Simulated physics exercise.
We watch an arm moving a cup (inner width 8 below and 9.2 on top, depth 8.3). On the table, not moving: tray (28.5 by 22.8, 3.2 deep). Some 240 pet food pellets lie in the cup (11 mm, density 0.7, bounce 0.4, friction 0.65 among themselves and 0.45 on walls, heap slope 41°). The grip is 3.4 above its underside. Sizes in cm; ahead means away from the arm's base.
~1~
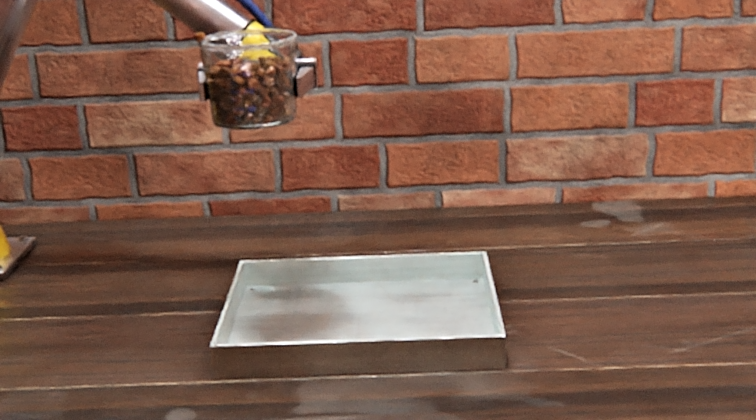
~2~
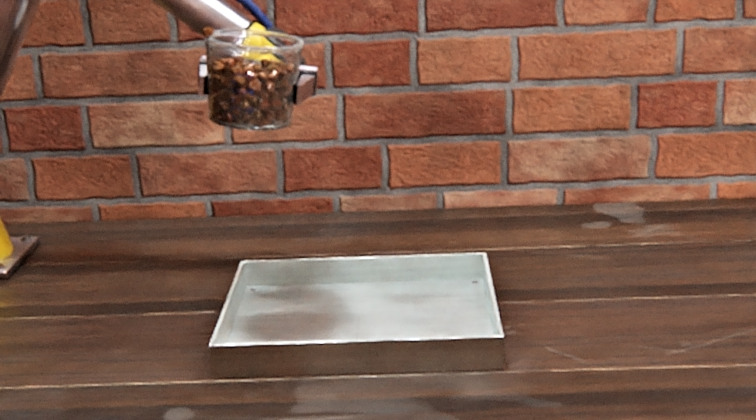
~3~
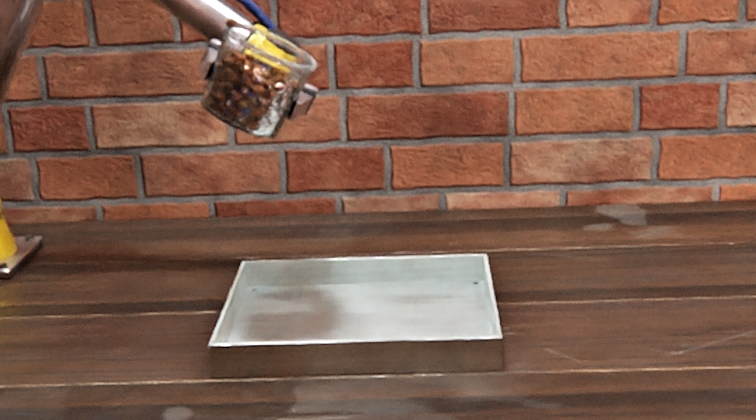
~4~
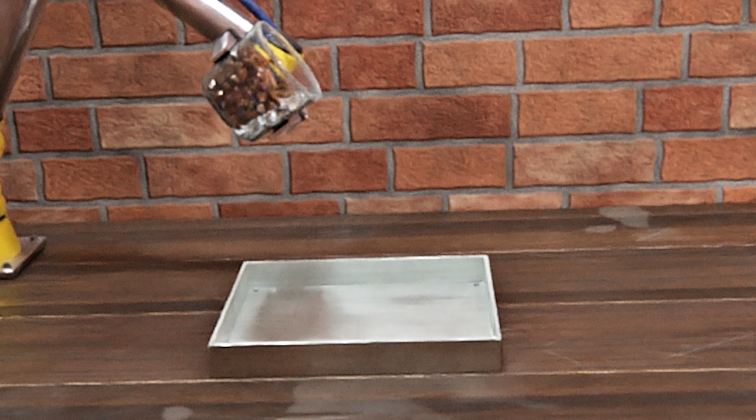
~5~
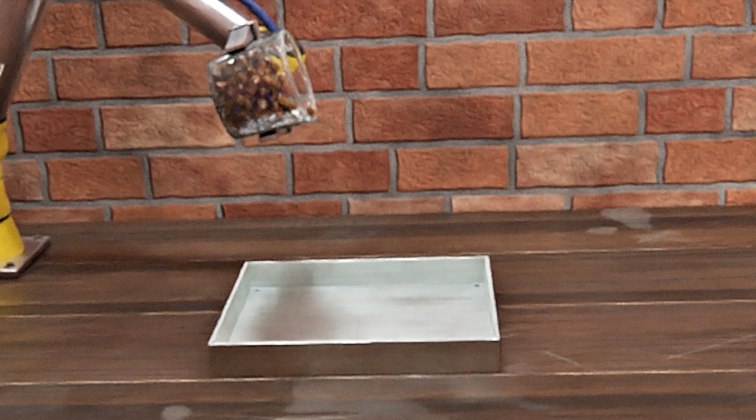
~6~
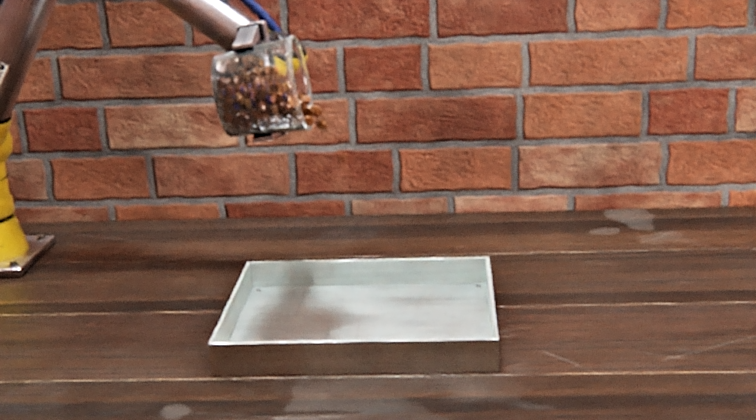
A dark wooden plank table stands before a red-orange brick wall with grey mortar, seen from the front and slightly above by a nearly still camera. A metallic robotic arm with yellow parts holds a clear cup of brown pellets at upper left, above an empty silvery rectangular tray. The arm tilts the cup steadily rightward onto its side, and the pellets shift toward its rim, a few emerging.
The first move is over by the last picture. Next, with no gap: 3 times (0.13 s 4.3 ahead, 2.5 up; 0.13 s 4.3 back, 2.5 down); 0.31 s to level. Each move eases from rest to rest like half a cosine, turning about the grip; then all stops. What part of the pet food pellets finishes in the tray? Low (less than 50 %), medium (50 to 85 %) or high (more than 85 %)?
A high share, more than 85 %, ends in the tray.
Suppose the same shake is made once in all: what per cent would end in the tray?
It would be near 75 per cent.
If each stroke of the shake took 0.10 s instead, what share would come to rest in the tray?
Then about 90 per cent.
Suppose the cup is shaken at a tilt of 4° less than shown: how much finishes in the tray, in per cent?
About 95 per cent.
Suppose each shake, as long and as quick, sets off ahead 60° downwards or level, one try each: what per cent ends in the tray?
About 20 and 90 per cent.
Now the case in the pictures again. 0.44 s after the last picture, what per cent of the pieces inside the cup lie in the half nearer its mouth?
About 95 per cent.
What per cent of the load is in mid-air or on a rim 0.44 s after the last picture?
Some 2 per cent.
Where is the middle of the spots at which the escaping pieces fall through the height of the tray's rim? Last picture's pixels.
Near (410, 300).
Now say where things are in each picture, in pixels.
The first frame shows the cup middle at (251, 80), level; upper third of the load around (251, 70), from x 200 to 290, top at y 35; 243 in the cup.
The second frame shows the cup middle at (252, 81), tilted 8° forward; upper third of the load around (249, 71), from x 210 to 290, top at y 30.
The third frame shows the cup middle at (255, 83), tilted 28° forward; upper third of the load around (243, 72), from x 210 to 295, top at y 25.
The fourth frame shows the cup middle at (258, 86), tilted 54° forward; upper third of the load around (246, 72), from x 210 to 295, top at y 50.
The fifth frame shows the cup middle at (260, 89), tilted 74° forward; upper third of the load around (247, 72), from x 220 to 310, top at y 55.
The sixth frame shows the cup middle at (261, 90), tilted 82° forward; upper third of the load around (246, 77), from x 220 to 340, top at y 60; 241 in the cup, 2 in flight or on a rim.
Then, 0.44 s on, tilted 82° forward, highest piece 27 above the table; 180 in the tray, 58 in the cup, 5 in flight or on a rim.
Then, 0.87 s on, tilted 65° forward, highest piece 25 above the table; 228 in the tray, 5 in the cup, 5 on the table or floor, 5 in flight or on a rim.
Then, 1.29 s on, level, highest piece 27 above the table; 233 in the tray, 5 in the cup, 5 on the table or floor.
Then, 2.34 s on, level, highest piece 27 above the table; 233 in the tray, 5 in the cup, 5 on the table or floor.
In the end, 233 in the tray, 5 in the cup, 5 on the table or floor. That is 96 % in the tray.
